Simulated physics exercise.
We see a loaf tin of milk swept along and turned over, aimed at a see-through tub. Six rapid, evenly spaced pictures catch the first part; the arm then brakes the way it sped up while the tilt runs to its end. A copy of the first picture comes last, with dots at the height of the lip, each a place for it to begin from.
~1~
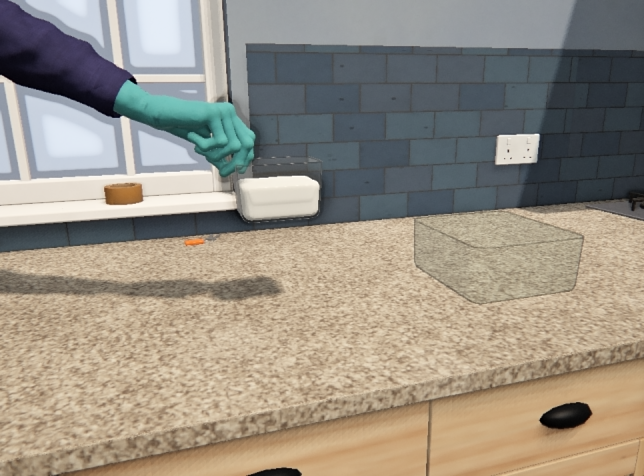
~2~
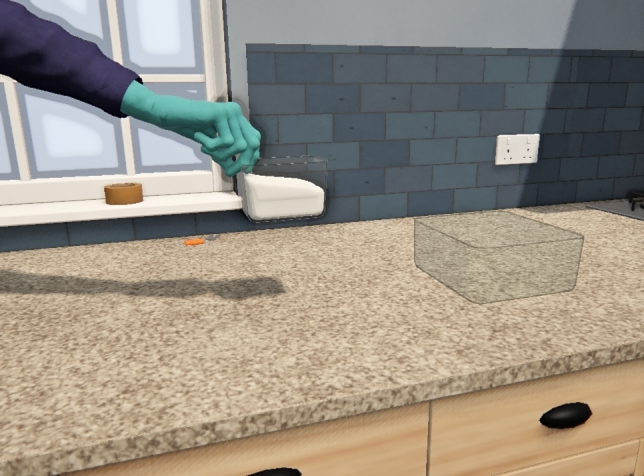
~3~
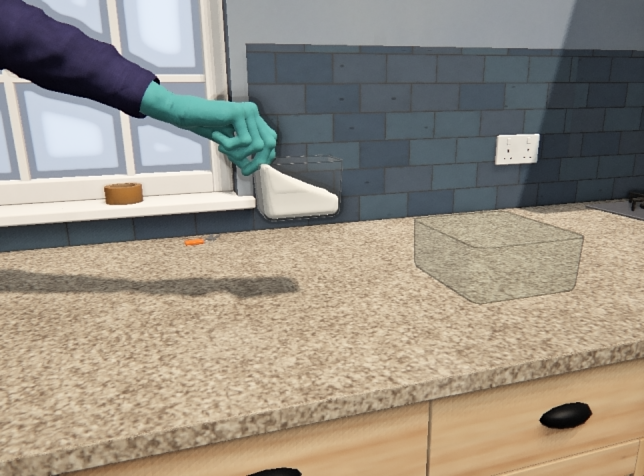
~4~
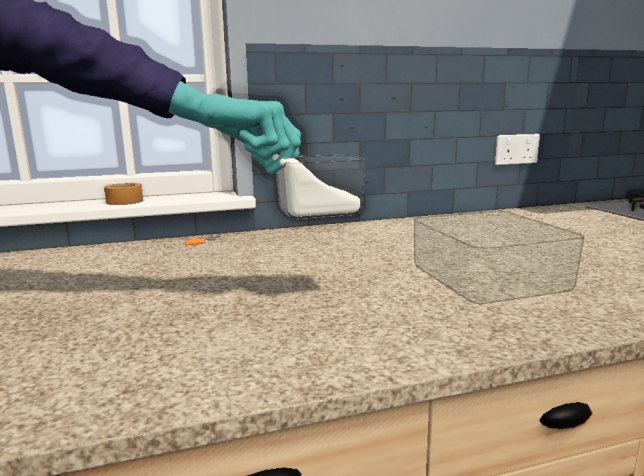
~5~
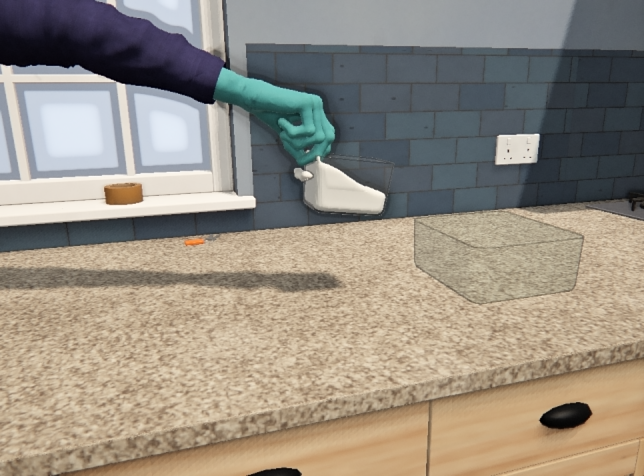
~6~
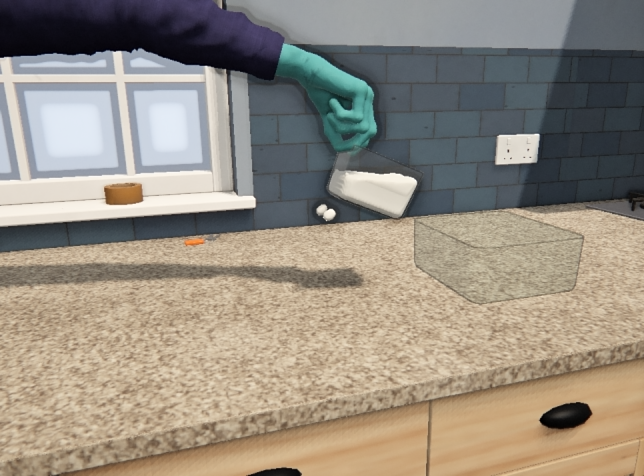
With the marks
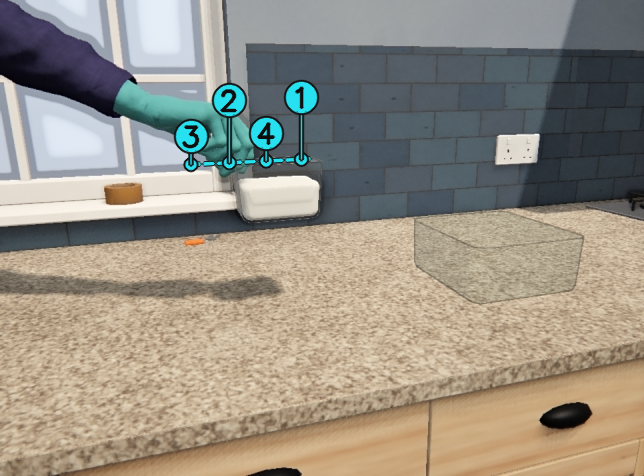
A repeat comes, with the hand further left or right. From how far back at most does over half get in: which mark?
Place 4.
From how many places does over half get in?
Two of the four.
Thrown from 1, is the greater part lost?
No.
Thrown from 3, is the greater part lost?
Yes, that goes wrong.
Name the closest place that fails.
It is 2.
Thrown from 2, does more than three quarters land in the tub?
No, it does not.
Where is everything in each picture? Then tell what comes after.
In the first picture, upright, lip at (314, 158); tub from (468, 304) to (572, 289); nothing has left yet.
In the second picture, upright, lip at (320, 158); nothing has left yet.
In the third picture, upright, lip at (334, 157); nothing has left yet.
In the fourth picture, upright, lip at (356, 157); milk is over the rim, down to (278, 161).
In the fifth picture, tipped about 8°, lip at (384, 160); milk is over the rim, down to (301, 178).
In the sixth picture, tipped about 23°, lip at (413, 170); milk is over the rim, down to (325, 215).
On the marked copy, 1 at (301, 159); 2 at (229, 162); 3 at (191, 164); 4 at (266, 161).
With 1, about 89 % lands in the tub, 8 % falls short and 4 % goes beside or beyond.
With 2, about 28 % lands in the tub, 63 % falls short and 9 % goes beside or beyond.
With 3, about 0 % lands in the tub, 98 % falls short.
With 4, about 62 % lands in the tub, 25 % falls short and 13 % goes beside or beyond.
